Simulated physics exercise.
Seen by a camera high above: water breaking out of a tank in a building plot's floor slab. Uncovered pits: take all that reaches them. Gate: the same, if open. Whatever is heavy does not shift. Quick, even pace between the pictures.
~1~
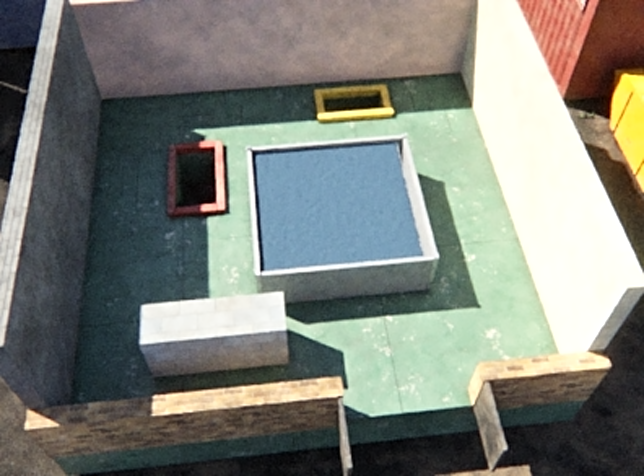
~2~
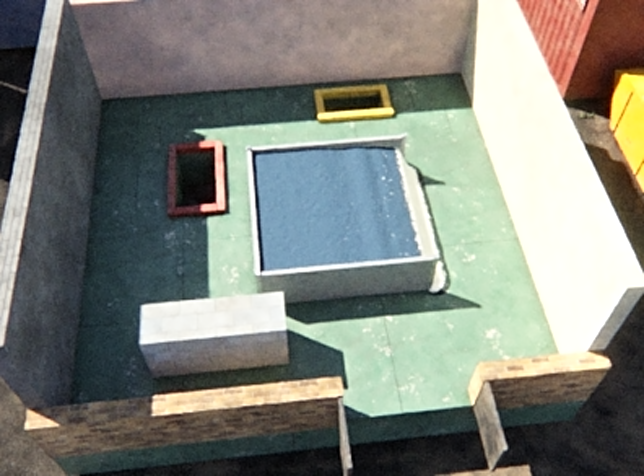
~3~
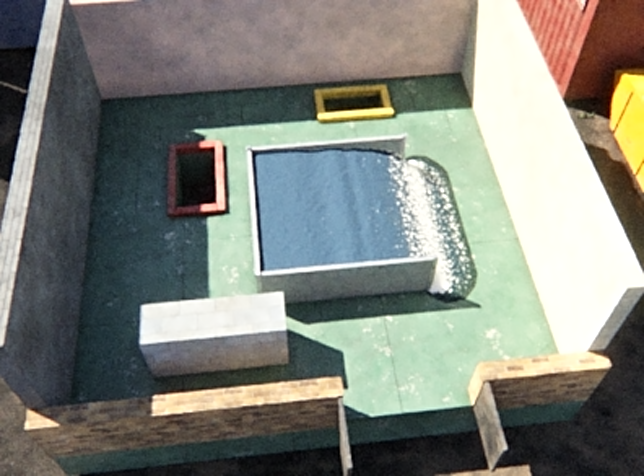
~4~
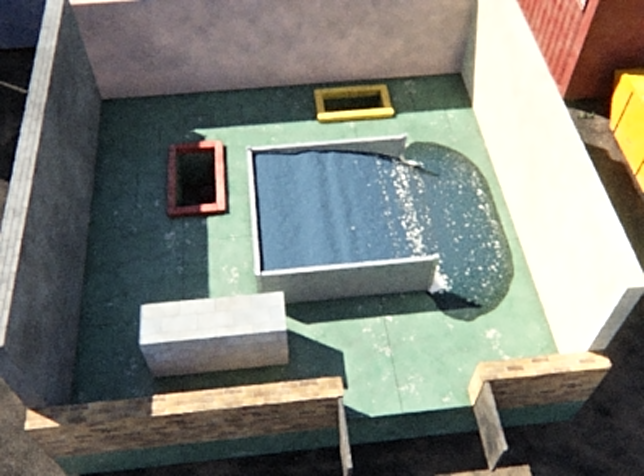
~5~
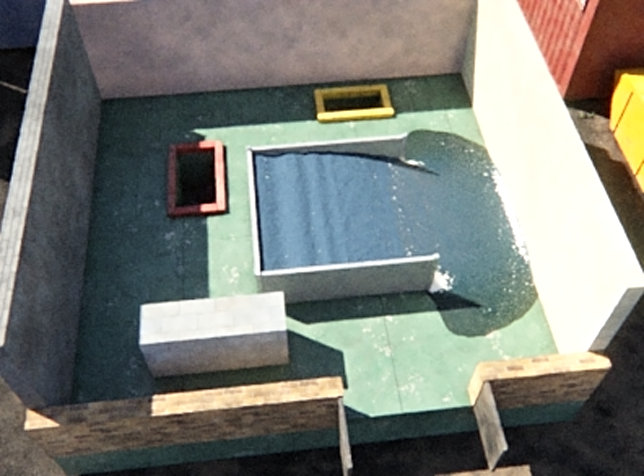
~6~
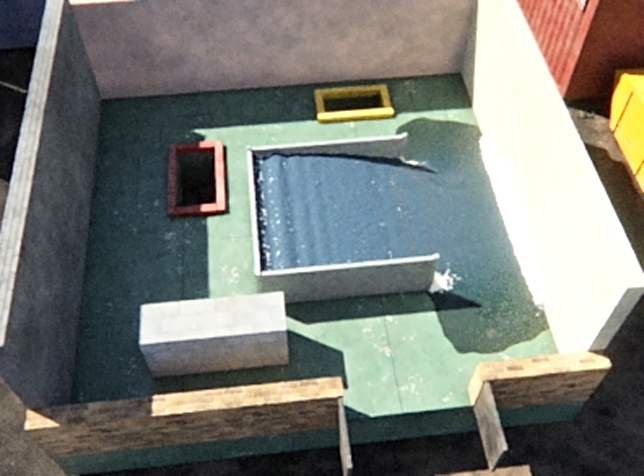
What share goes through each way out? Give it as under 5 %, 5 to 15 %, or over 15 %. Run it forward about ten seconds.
The gate ends up with a moderate portion - five to fifteen per cent. The red pit ends up with a tiny portion - beneath five per cent. The yellow pit ends up with a moderate portion - five to fifteen per cent.
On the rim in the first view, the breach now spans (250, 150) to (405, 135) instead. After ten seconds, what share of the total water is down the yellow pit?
Near 25 per cent for yellow.
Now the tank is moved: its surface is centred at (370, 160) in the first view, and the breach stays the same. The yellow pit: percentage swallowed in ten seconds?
The yellow pit gets 10 per cent.
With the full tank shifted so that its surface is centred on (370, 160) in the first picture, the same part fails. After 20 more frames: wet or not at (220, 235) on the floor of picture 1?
Outcome at the given point: Spared.
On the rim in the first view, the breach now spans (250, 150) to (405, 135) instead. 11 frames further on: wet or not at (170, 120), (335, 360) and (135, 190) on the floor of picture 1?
First spot submerged, second spot spared, third spot spared.
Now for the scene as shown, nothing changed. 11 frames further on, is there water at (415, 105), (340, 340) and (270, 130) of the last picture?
In that order, the three spots are soaked, high and dry and high and dry.
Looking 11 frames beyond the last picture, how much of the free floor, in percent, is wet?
Roughly 30 %.
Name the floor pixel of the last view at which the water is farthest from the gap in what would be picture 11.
Best guess: Near (461, 73).
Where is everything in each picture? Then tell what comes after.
In the first frame, still water in the open tank at (337, 203).
In the second frame, water pours out at (413, 216) and has run to (433, 292).
In the third frame, water pours out at (413, 217) and has run to (451, 298).
In the fourth frame, the front is at (495, 301), out from the gap at (413, 218).
In the fifth frame, water pours out at (413, 219) and has run to (516, 314).
In the sixth frame, the front is at (544, 322), out from the gap at (413, 219).
A moment on, water covers 20 % of the floor; the gate 0 %, the red pit 0 %, the yellow pit 0 %.
Next, water covers 30 % of the floor; the gate 0 %, the red pit 0 %, the yellow pit 0 %.
Then, water covers 60 % of the floor; the gate 2 %, the red pit 0 %, the yellow pit 3 %.
Later, water covers 90 % of the floor; the gate 7 %, the red pit 0 %, the yellow pit 6 %.
In the end, water covers 95 % of the floor; the gate 12 %, the red pit 1 %, the yellow pit 7 %.
